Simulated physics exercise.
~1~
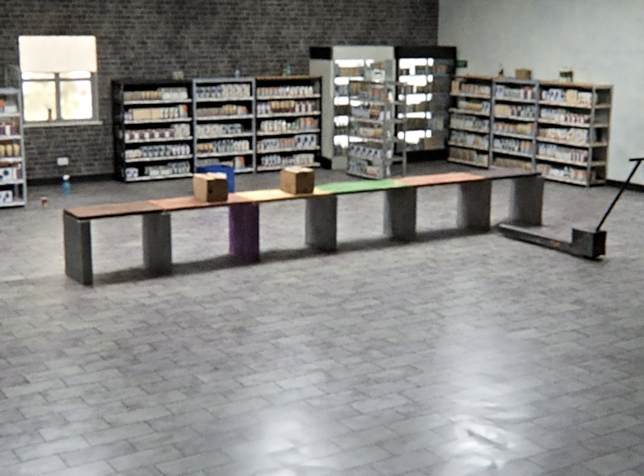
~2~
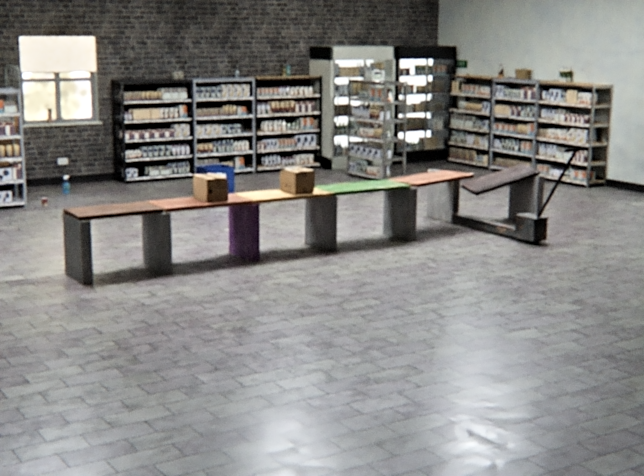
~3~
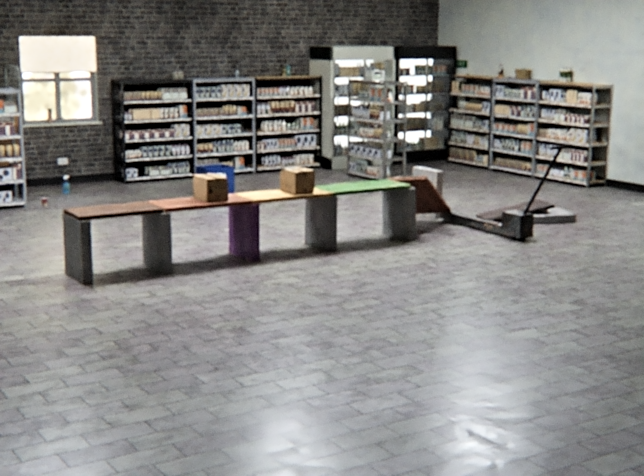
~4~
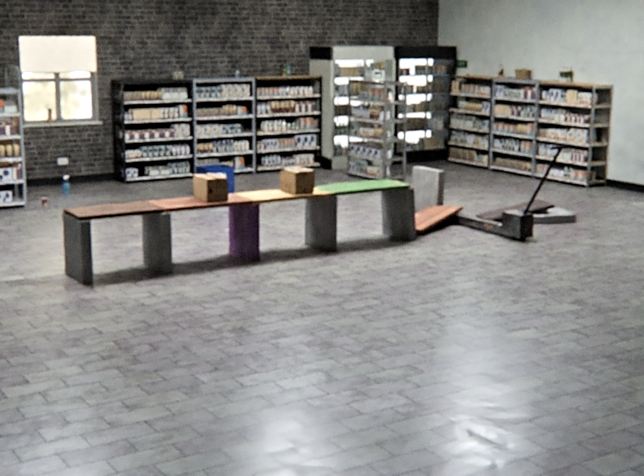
A low jack slides left into the long bench-like shelf, collapsing its right end while the rest stands.
